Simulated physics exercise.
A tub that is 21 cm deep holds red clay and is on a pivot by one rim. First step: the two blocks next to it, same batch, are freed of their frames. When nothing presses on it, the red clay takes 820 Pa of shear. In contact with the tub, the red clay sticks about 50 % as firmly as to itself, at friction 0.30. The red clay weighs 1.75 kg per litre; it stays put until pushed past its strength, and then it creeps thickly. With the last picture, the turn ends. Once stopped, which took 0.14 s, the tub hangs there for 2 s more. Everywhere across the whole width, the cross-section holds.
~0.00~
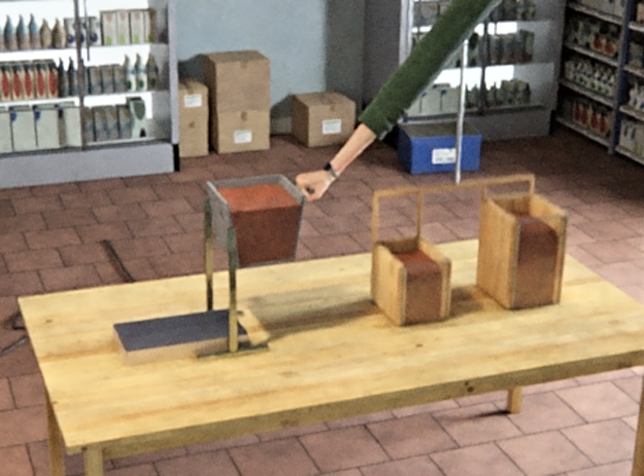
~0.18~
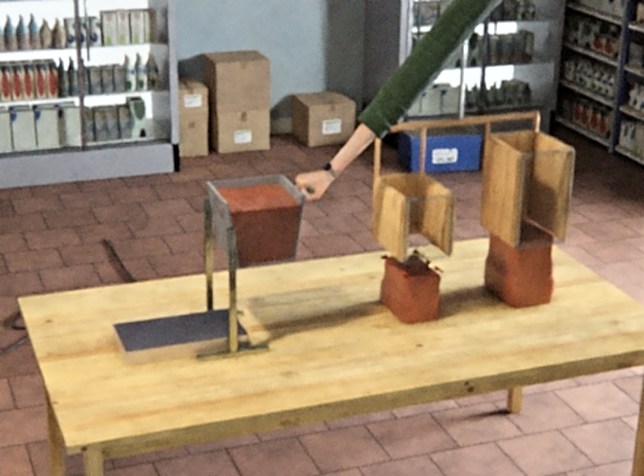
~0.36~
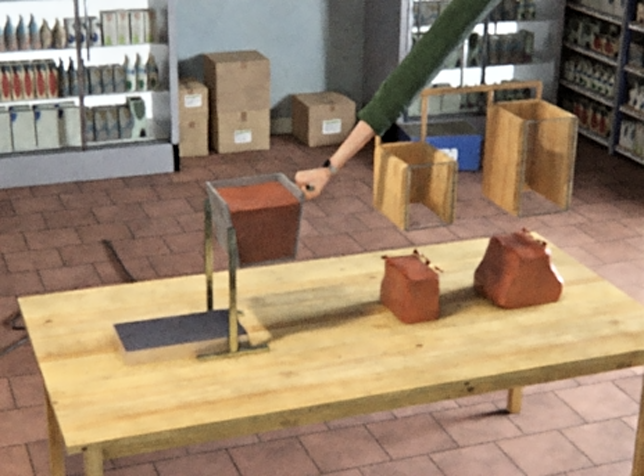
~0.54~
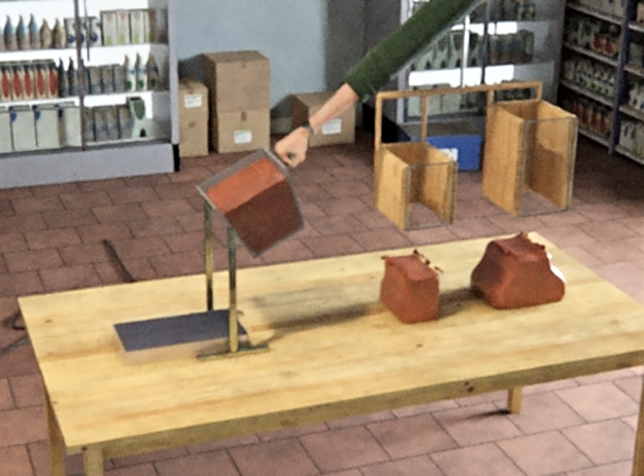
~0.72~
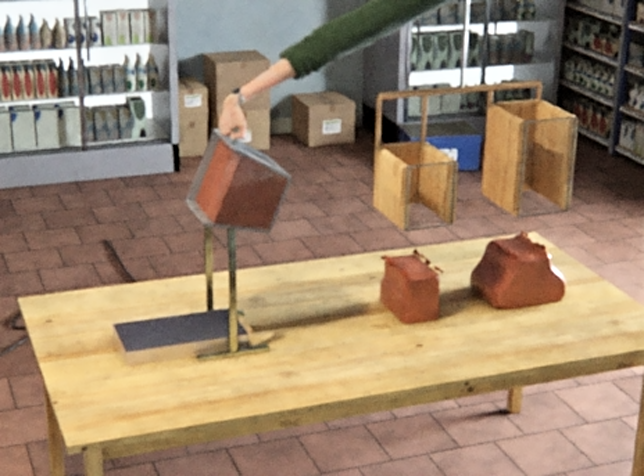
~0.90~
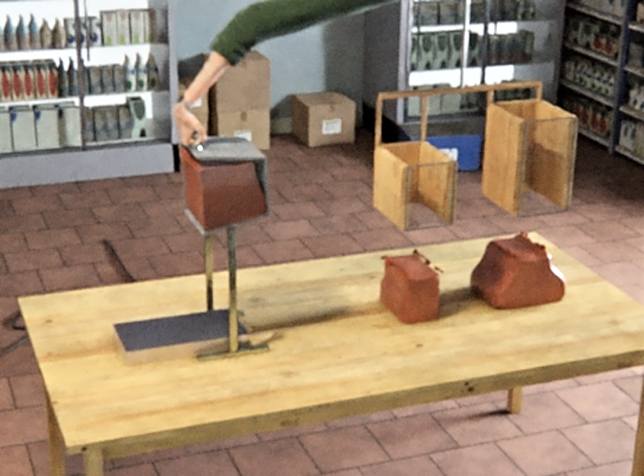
Two blocks of red clay were left on a wooden table as their wooden casings rose off them, the taller one slumping and bulging, and then a hand swung a clay-filled tub up and over onto its side.
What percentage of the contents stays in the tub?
Near 34 %.
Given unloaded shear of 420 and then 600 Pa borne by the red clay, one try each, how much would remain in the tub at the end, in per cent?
First 35 %, second 35 %.
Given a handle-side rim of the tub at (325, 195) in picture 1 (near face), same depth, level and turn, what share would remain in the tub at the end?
About 30 % stays in the tub.
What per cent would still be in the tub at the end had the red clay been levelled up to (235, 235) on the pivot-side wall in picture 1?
It would be close to 50 percent.
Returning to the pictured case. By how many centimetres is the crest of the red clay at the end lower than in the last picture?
About 9 cm.
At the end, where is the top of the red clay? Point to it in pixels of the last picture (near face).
Roughly at pixel (238, 192).
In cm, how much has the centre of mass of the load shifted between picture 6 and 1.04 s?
The change is near 5 cm.
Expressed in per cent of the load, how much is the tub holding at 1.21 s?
It's something like 50 % of the original load.
By 1.04 s, the tub is at 92 degrees and holds 79 %.
By 1.21 s, the tub is at 92 degrees and holds 51 %.
By 1.38 s, the tub is at 92 degrees and holds 34 %.
By 1.55 s, the tub is at 92 degrees and holds 34 %.
By 2.90 s, at the end, the tub is at 92 degrees and holds 34 %.
